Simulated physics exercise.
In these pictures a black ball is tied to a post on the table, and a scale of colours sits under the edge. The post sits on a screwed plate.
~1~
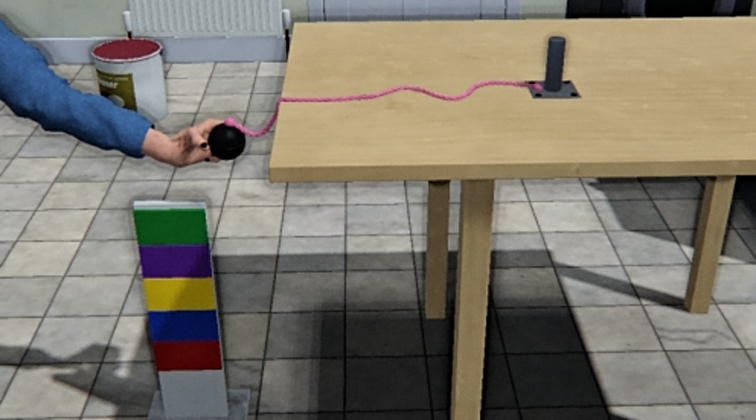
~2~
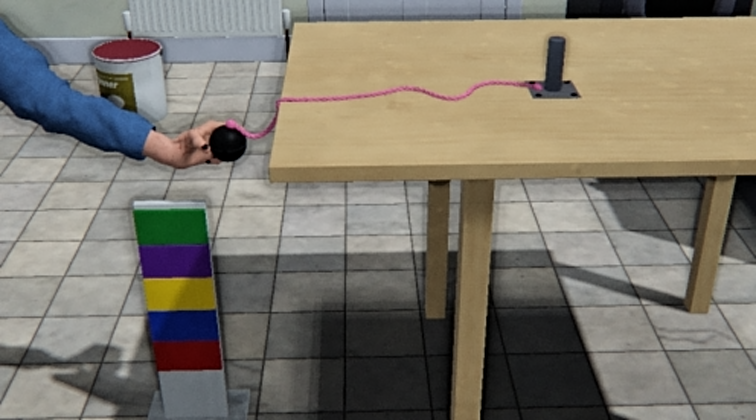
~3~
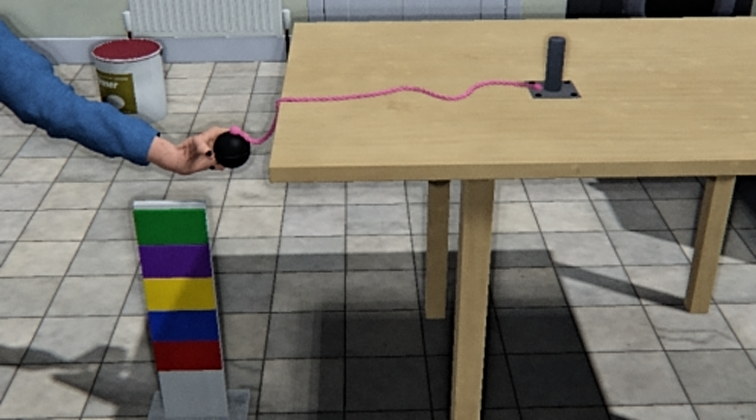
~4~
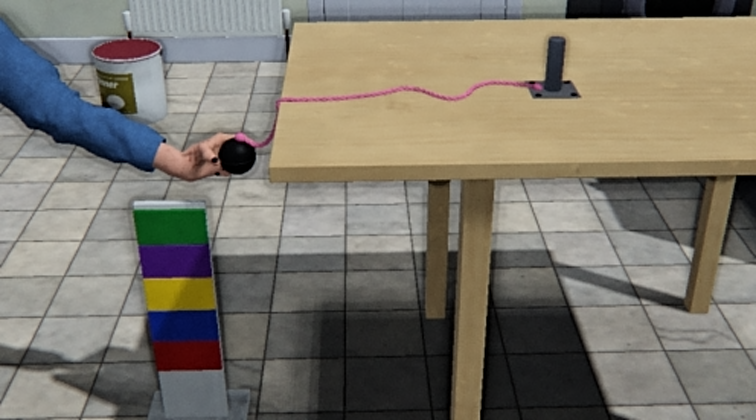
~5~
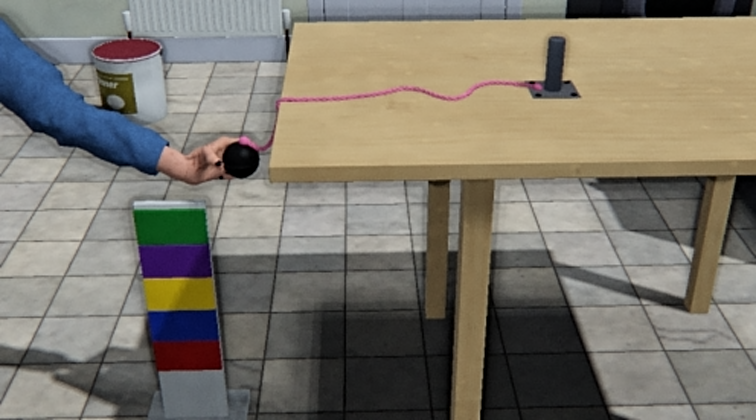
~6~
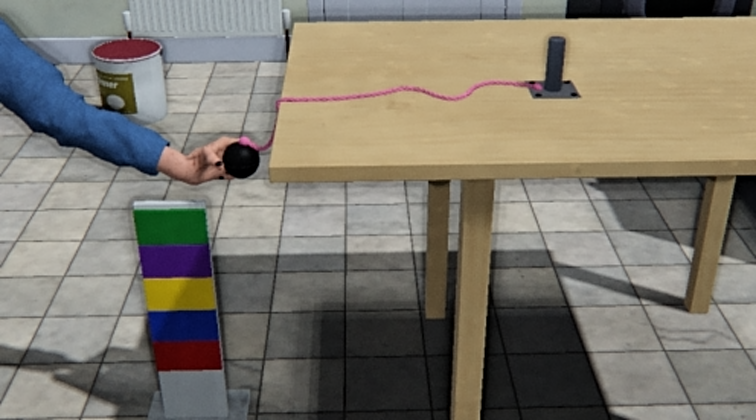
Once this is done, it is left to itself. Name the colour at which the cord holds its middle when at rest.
Green.
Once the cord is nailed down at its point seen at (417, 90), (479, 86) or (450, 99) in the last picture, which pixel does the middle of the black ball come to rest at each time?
(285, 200), (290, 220), (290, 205).
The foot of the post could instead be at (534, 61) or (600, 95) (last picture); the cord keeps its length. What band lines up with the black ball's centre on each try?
First try: Green; second try: Above them all.
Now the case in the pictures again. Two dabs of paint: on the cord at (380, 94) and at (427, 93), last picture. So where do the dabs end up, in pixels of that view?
Final positions are (341, 93) and (395, 92), in that order.
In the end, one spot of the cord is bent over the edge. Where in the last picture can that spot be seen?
Near pixel (321, 100).
Soon after, ball near (284, 212); level with green.
Then, ball near (272, 220); level with green.
At rest, ball near (289, 223); level with green. At green.
